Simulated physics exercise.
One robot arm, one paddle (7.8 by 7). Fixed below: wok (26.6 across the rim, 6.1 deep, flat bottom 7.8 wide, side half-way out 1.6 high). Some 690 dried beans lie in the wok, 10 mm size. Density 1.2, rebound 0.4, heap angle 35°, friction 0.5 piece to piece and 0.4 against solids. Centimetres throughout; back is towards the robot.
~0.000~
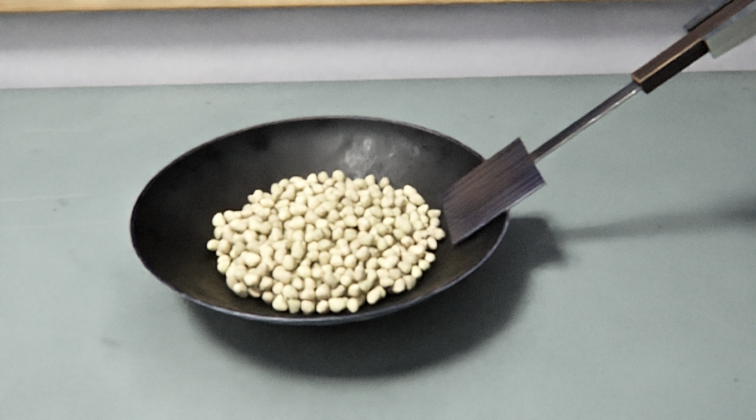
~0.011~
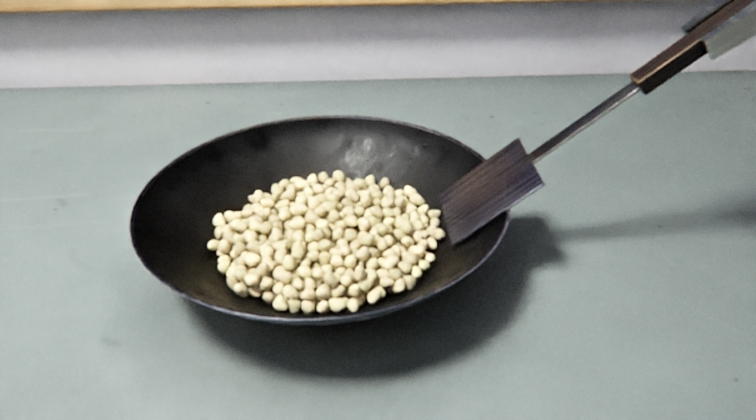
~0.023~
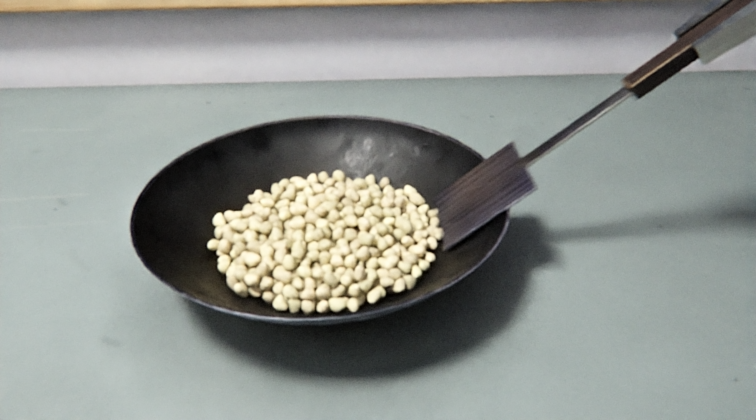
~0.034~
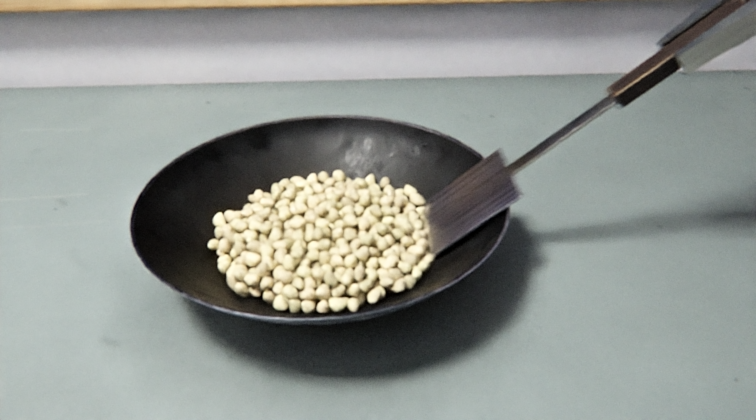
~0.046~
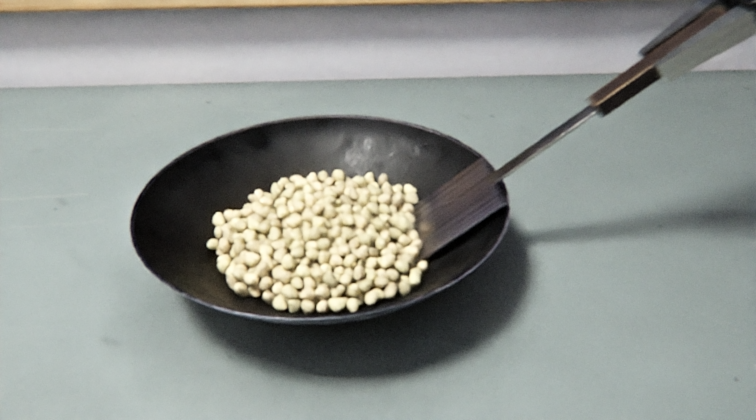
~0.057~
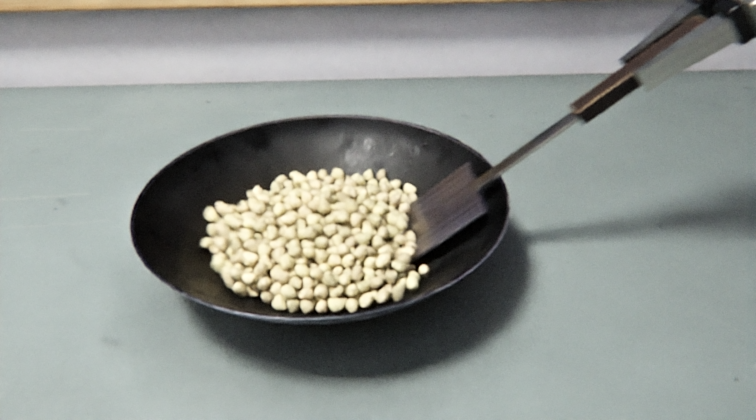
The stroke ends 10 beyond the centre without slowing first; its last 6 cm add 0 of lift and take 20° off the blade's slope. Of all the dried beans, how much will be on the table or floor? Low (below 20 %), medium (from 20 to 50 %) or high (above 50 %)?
A medium share, from 20 to 50 %, ends on the table or floor.
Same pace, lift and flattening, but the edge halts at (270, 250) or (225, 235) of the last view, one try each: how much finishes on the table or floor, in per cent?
About 5 and 20 per cent.
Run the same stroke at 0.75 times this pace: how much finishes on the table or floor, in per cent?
Some 35 per cent.
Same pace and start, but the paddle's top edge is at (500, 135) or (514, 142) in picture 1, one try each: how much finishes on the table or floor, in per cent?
About 45 and 45 per cent.
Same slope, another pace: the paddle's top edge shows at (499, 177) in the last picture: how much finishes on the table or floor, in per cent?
About 30 per cent.
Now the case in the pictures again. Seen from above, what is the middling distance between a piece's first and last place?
Some 10 cm.
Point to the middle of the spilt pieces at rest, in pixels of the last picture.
At about (11, 263).
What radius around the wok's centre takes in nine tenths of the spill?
About 35 cm.
After 0.11 s, sloping 40°, highest piece 7 above the table; 693 in the wok.
After 0.16 s, sloping 36°, highest piece 9 above the table; 686 in the wok, 7 on the blade or in flight.
After 0.38 s, sloping 20°, highest piece 7 above the table; 405 in the wok, 158 on the table or floor, 130 on the blade or in flight.
After 1.43 s, sloping 20°, highest piece 7 above the table; 405 in the wok, 288 on the table or floor.
In the end, 405 in the wok, 288 on the table or floor. That is 42 % on the table or floor.
